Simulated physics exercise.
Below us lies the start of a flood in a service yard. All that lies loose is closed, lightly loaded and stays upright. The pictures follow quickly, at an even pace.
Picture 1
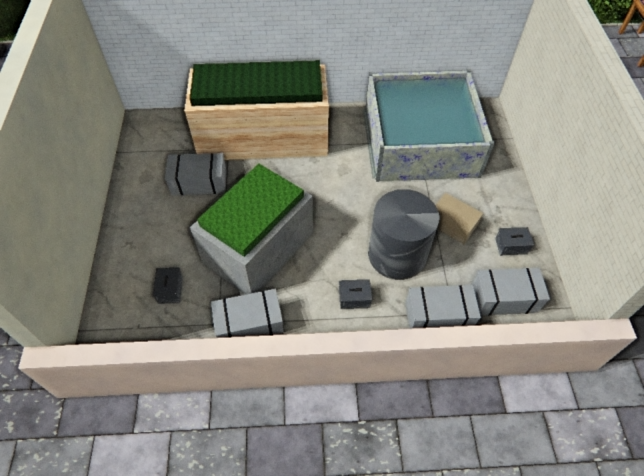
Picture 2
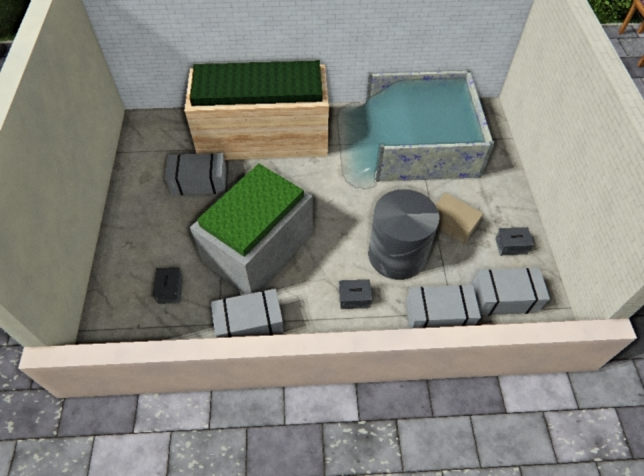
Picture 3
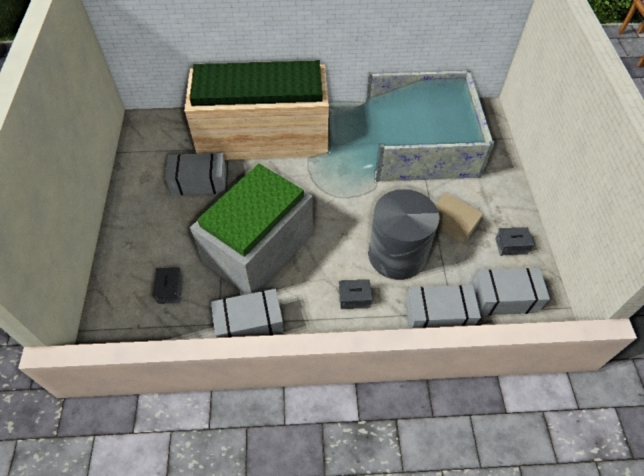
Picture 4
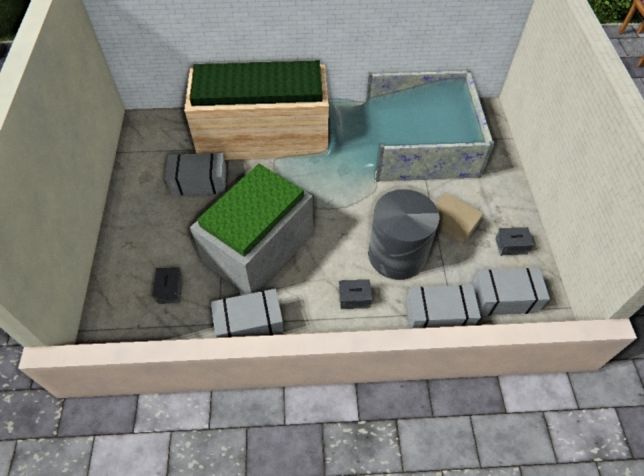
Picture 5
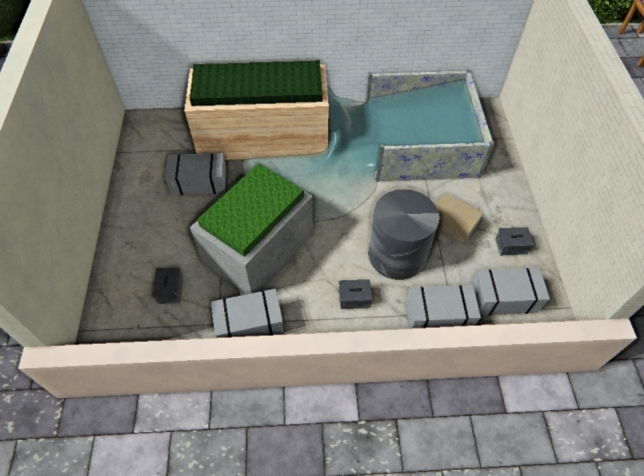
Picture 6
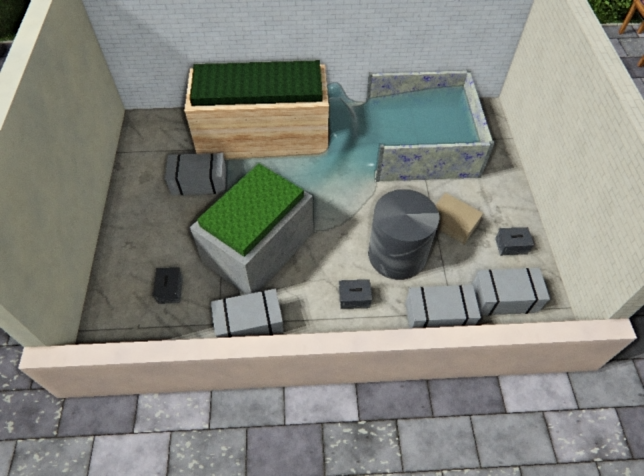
Water pours from the open left side of a tank and spreads between two planters.
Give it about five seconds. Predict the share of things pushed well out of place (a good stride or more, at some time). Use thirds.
Share: Under a third.
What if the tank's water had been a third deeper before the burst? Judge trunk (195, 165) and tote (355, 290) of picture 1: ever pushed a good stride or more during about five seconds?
One after the other: Yes, shifted that much.
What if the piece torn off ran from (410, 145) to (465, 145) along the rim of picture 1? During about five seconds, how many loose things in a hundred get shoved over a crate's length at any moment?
I make it 80 per cent.
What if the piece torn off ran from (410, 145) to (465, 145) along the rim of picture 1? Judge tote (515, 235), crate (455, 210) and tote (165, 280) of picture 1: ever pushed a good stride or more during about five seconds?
As listed: Shifted that much, that far or more, no.
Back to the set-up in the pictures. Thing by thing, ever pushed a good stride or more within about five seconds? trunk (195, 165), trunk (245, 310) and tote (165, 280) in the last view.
In that order: Swept aside, short of that, under that.
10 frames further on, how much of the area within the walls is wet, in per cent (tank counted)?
About 55 per cent.
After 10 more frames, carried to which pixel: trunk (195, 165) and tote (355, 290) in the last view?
Around (129, 170) and (361, 314).
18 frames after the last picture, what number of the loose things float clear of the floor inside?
2 of them.
A moment on, 0 of 8 are well off their spots; 0 afloat.
Next, 1 of 8 are well off their spots; 0 afloat.
Later, 2 of 8 are well off their spots; 2 afloat.
In the end, 2 of 8 are well off their spots, and 2 have been at some point; 3 afloat.
